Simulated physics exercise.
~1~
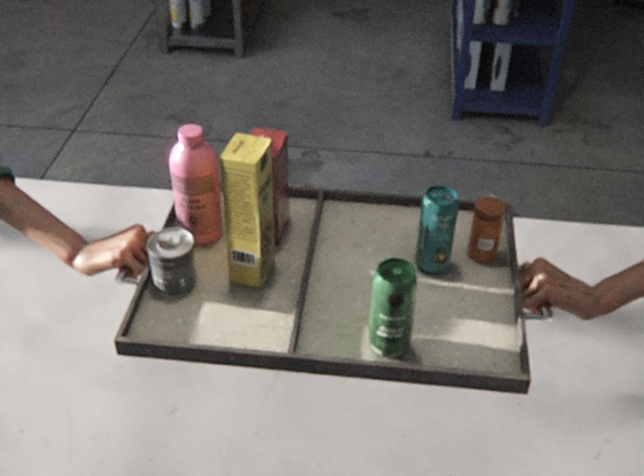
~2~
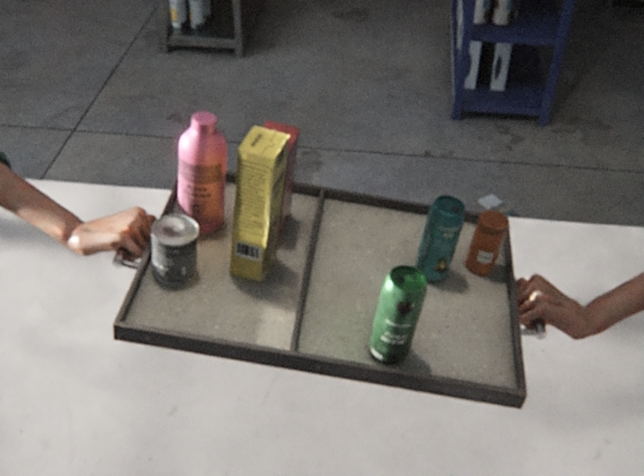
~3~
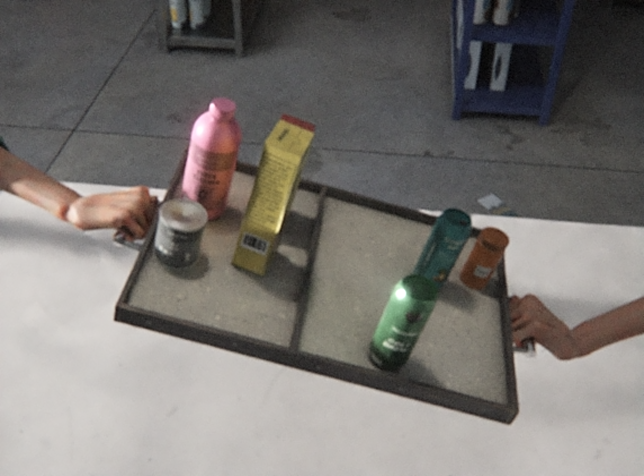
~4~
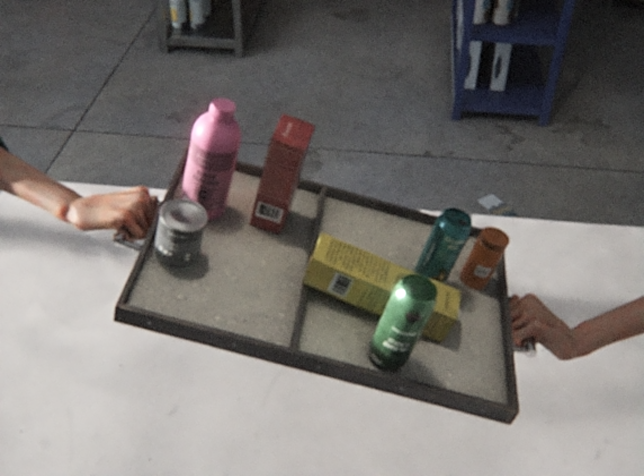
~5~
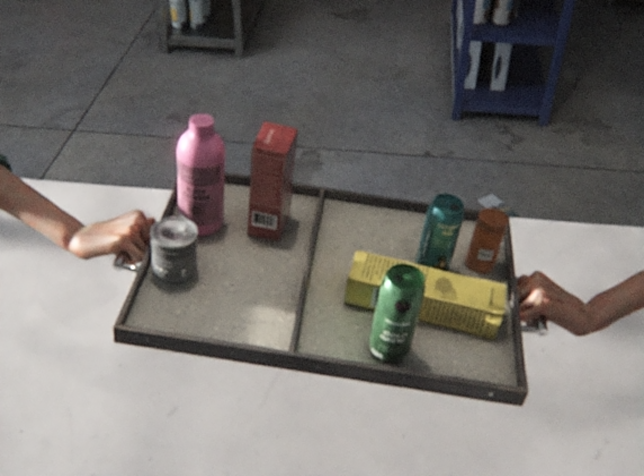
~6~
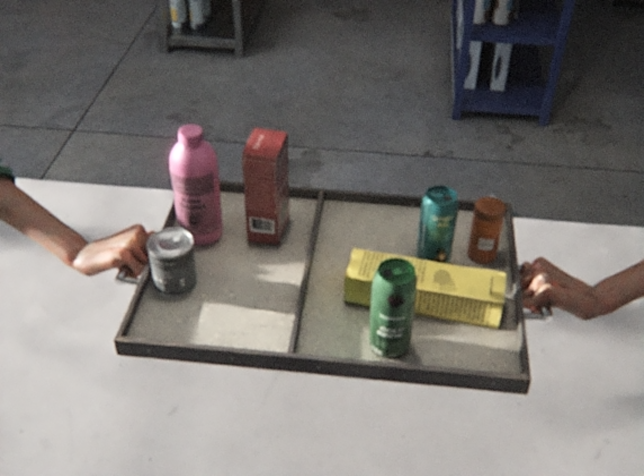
Two hands tilting a tray down to the right and levelling it, the yellow carton toppling right and staying on its side.
